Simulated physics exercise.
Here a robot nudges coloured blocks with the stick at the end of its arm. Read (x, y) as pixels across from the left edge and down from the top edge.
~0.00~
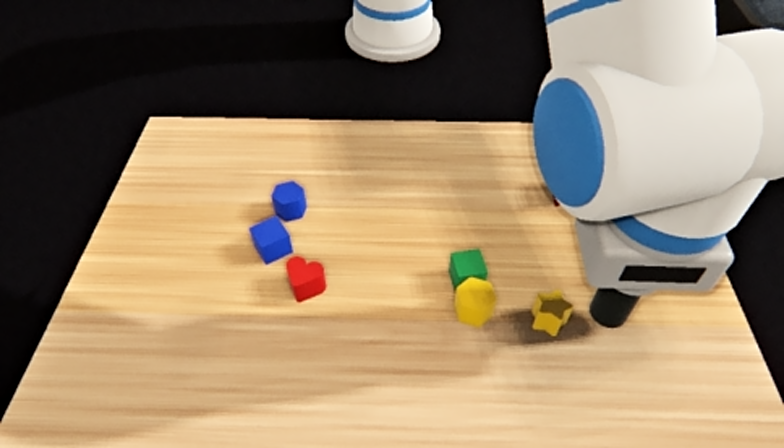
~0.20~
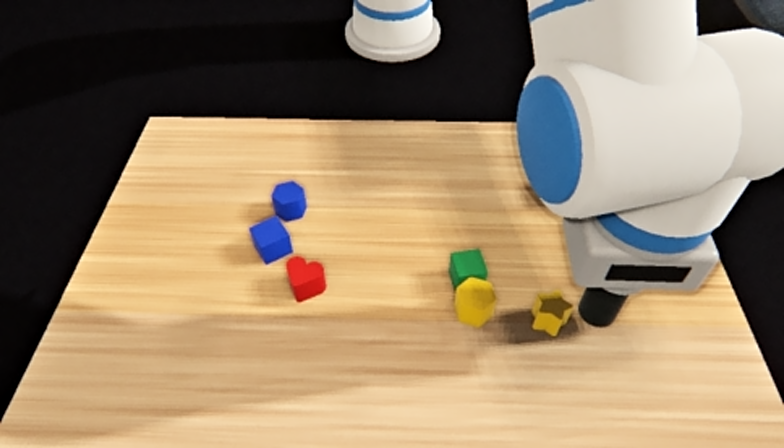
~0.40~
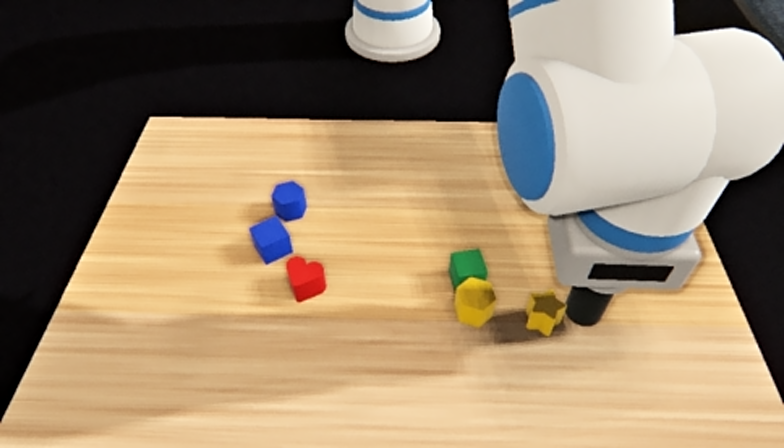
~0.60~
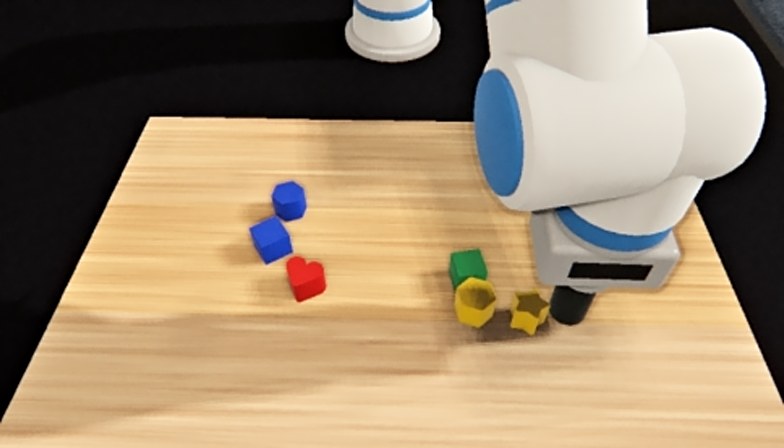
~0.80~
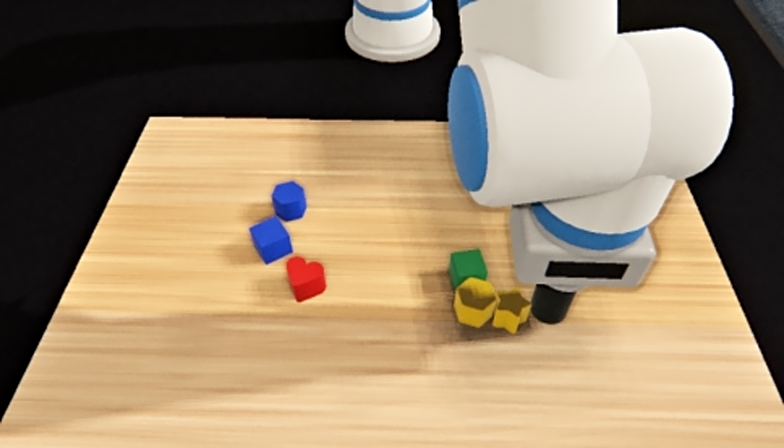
At first, the robot arm's dark stick is to the right of a yellow star block, with a yellow hexagonal block and a green block further left. The stick moves left and pushes the star until it sits close beside the yellow hexagonal block, while the blue and red blocks stay still.
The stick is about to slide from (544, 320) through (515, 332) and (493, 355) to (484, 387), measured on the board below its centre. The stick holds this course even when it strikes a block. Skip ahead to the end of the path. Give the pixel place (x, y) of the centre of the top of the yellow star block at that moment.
Just about (472, 317).
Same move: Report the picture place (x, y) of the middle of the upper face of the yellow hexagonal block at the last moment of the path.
I'd place it at (450, 291), taking the centre of its top.
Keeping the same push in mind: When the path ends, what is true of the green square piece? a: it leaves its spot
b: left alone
b (left alone)
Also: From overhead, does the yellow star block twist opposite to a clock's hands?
It seems not.
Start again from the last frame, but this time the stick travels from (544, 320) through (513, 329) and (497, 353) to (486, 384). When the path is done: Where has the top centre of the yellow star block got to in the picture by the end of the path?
The centre of its top face lies at (473, 313).
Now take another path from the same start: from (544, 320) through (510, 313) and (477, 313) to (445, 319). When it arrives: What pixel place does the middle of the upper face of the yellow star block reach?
Its top face will be centred at roughly (411, 297).
On the path given first. Halfway along, stick (505, 333); yellow hexagonal block (450, 291), turned 25° clockwise; yellow star block (474, 313), turned 50° clockwise.
At the end, stick (486, 377); green square piece unmoved; yellow hexagonal block (450, 291), turned 25° clockwise; yellow star block (472, 317), turned 75° clockwise.
